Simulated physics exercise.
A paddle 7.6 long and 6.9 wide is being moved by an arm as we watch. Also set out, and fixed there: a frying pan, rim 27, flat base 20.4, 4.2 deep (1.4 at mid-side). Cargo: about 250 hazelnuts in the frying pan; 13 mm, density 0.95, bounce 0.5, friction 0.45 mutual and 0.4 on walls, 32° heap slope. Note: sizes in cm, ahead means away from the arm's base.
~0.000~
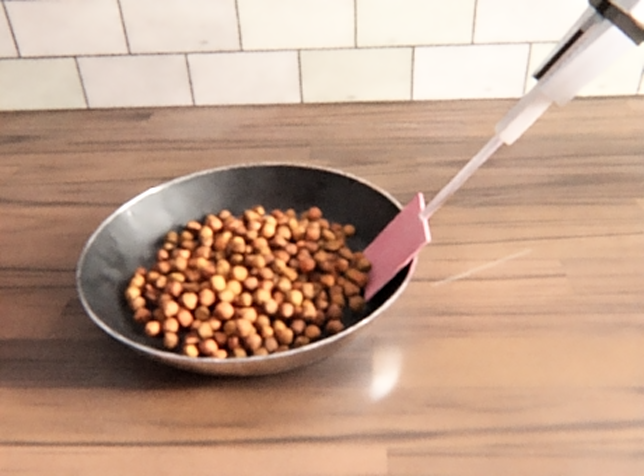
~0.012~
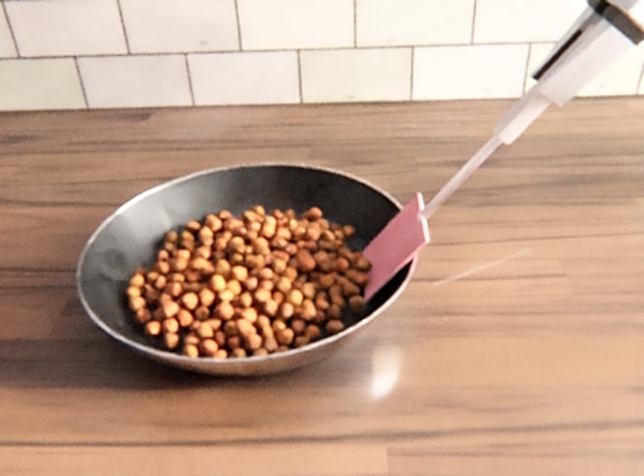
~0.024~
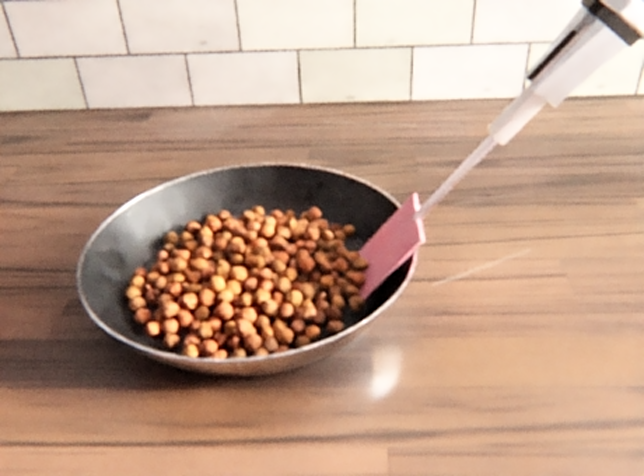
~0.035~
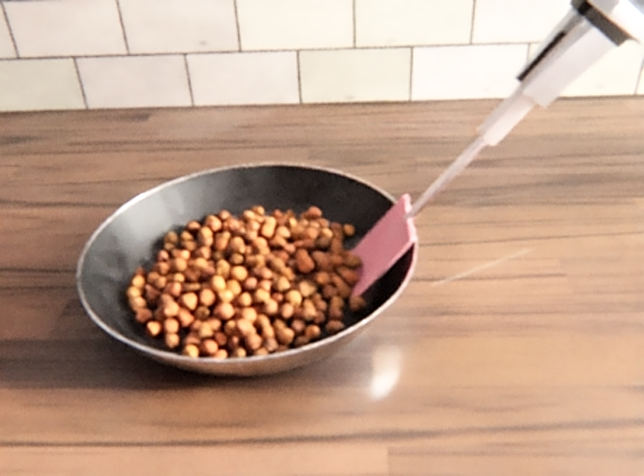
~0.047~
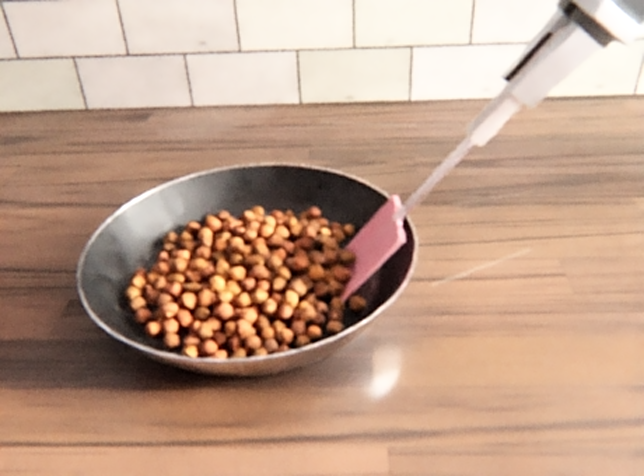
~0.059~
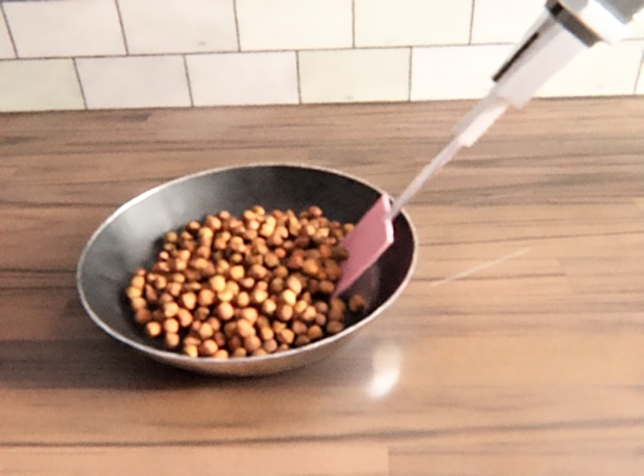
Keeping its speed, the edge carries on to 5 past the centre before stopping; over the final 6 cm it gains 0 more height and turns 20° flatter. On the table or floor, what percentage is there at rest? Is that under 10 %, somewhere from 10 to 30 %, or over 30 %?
It is under 10 %.
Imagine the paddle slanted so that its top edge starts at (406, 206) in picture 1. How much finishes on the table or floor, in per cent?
Around 0 percent ends up on the table or floor.
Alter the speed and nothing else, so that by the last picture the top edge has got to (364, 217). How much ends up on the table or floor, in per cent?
I'd say around 0 per cent.
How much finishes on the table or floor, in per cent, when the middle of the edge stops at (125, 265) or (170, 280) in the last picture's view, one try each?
Roughly 20 and 0 per cent.
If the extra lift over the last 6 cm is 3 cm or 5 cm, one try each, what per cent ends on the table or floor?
Some 0 and 5 per cent.
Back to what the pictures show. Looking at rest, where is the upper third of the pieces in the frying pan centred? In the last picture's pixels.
The centre sits at about (165, 263).
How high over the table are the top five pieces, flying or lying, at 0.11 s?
I'd say close to 4 cm on average.
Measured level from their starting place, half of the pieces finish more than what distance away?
It comes out at about 3 cm.
By 0.11 s, sloping 52°, highest piece 5 above the table; 251 in the frying pan.
By 0.17 s, sloping 44°, highest piece 5 above the table; 251 in the frying pan.
By 0.40 s, sloping 32°, highest piece 4 above the table; 251 in the frying pan.
By 1.45 s, sloping 32°, highest piece 3 above the table; 251 in the frying pan.
Final count, 251 in the frying pan. That is 0 % on the table or floor.
